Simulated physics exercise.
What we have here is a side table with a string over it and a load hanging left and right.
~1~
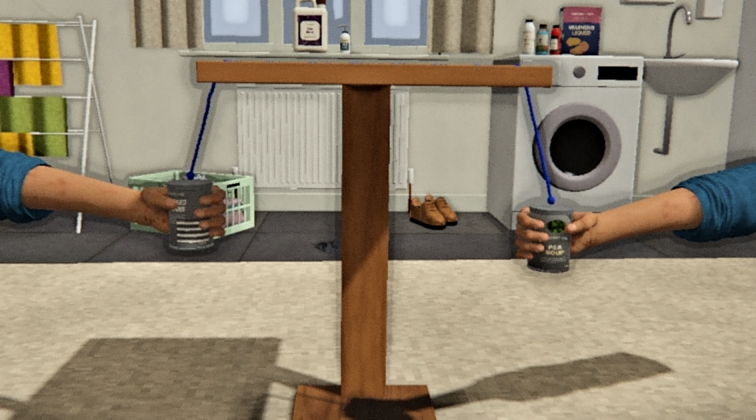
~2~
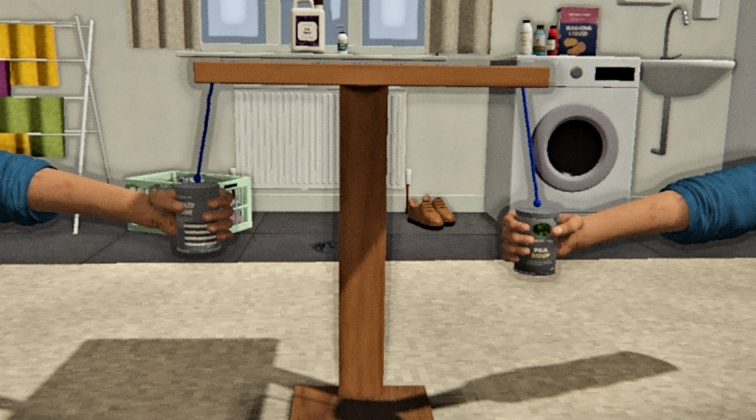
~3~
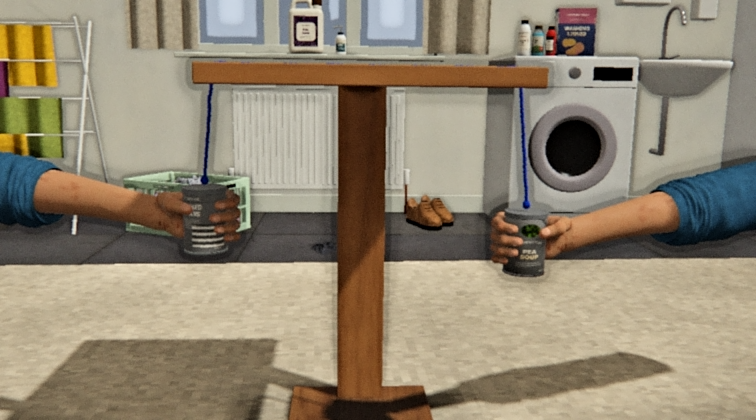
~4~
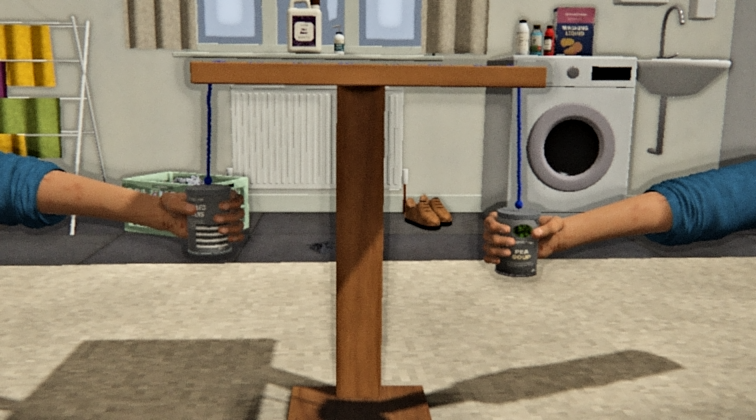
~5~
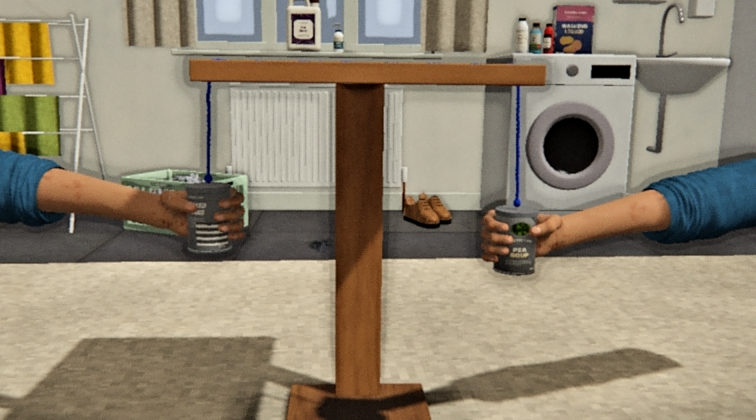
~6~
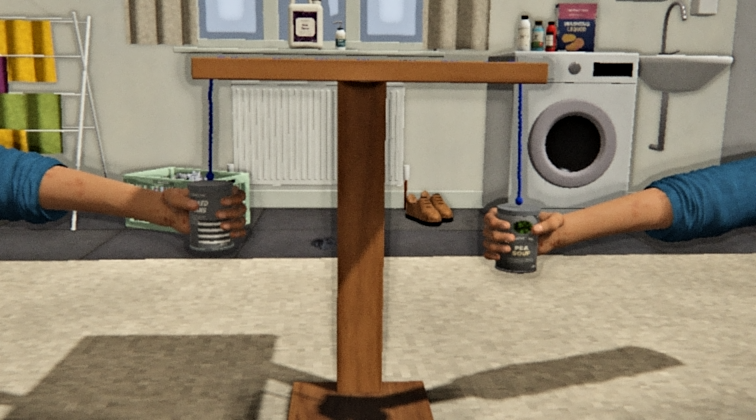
In a laundry room, two hands bring string-hung cans inward beneath a wooden tabletop, then pause.
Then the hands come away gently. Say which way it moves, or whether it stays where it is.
It never starts moving.
Then, 0.72 s after the last picture, left tin hanging as before near (217, 213); right tin hanging as before near (509, 238).
Then, 1.40 s after the last picture, left tin hanging as before near (218, 213); right tin hanging as before near (511, 238).
At rest, left tin hanging as before near (213, 213); right tin hanging as before near (511, 238). The string hangs still.
